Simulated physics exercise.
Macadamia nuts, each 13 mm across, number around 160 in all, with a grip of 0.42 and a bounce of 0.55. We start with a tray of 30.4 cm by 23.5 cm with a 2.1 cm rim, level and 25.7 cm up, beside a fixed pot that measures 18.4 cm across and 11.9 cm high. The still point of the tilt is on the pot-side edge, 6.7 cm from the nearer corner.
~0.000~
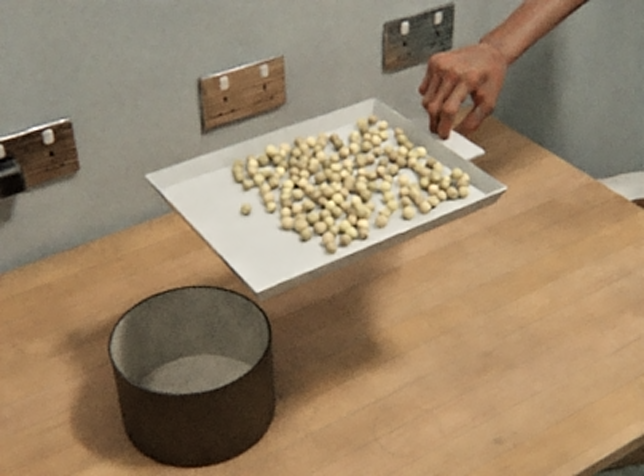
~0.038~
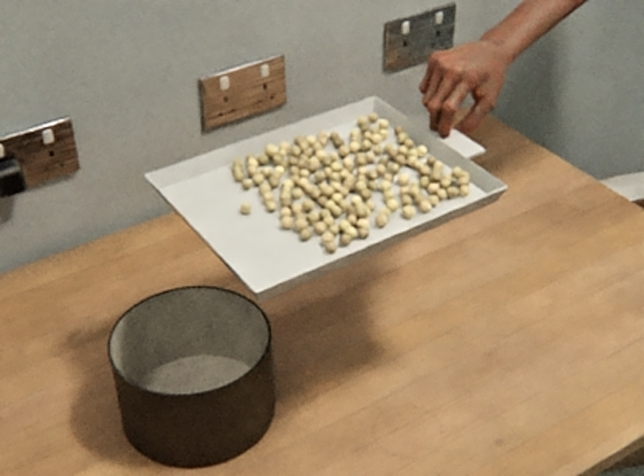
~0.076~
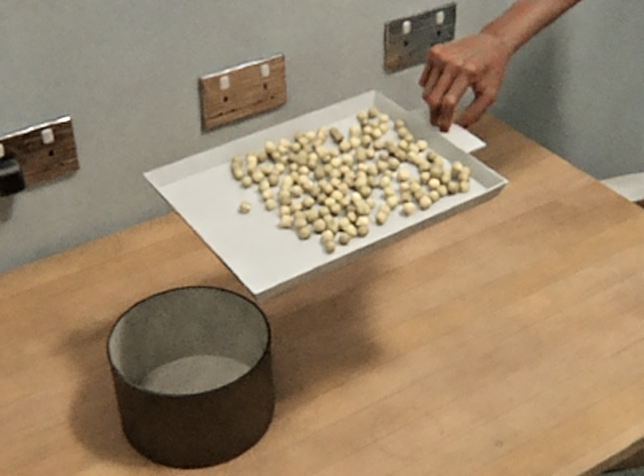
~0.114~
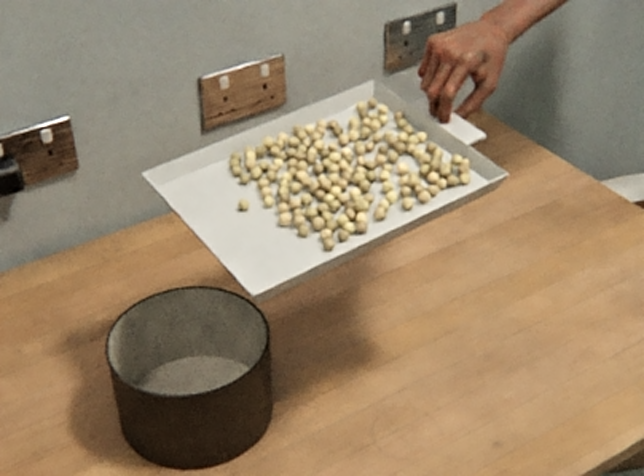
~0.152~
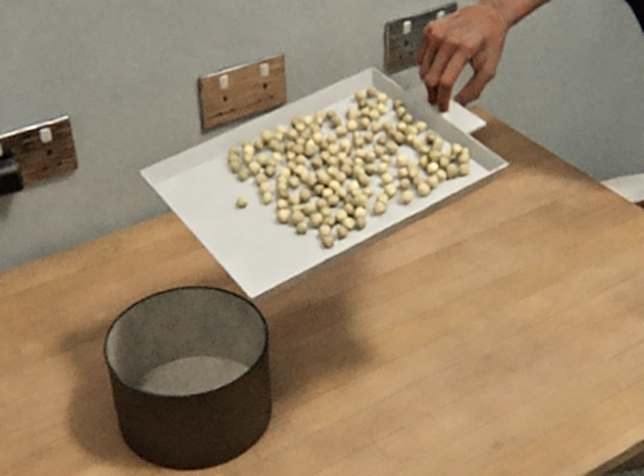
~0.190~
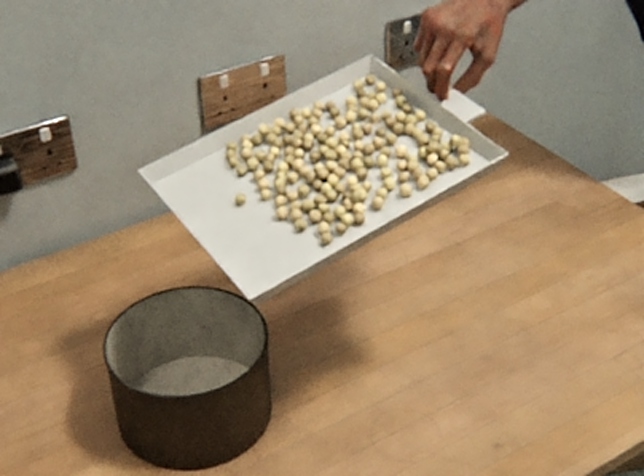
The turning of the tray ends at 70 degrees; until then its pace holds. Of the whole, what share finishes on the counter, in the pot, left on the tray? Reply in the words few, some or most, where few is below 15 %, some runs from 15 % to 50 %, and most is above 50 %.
Shares - counter: Most; pot: Some; tray: Few.
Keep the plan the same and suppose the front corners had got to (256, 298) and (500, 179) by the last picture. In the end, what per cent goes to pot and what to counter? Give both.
Pot 0 % / counter 95 %.
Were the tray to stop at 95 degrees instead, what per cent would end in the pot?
Roughly 30 %.
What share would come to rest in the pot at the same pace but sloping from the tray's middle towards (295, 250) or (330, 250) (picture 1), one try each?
That would be close to 0 per cent and then close to 0 per cent.
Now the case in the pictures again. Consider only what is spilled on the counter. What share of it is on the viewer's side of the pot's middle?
90 %.
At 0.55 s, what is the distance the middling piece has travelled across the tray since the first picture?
Displacement on the tray: Roughly 10 cm.
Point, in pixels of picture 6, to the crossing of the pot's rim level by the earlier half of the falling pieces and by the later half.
First half close to (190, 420), second half close to (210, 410).
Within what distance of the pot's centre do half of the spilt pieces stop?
24 cm.
After 0.55 s, tilt 39 degrees; the tray holds 100 %, the pot 0 %.
Then, at 0.80 s, tilt 59 degrees; the tray holds 75 %, the pot 0 %.
Then, at 1.15 s, tilt 70 degrees; the tray holds 35 %, the pot 15 %.
By 3.5 s all is still; counter 70 %, pot 30 %, tray 5 %.
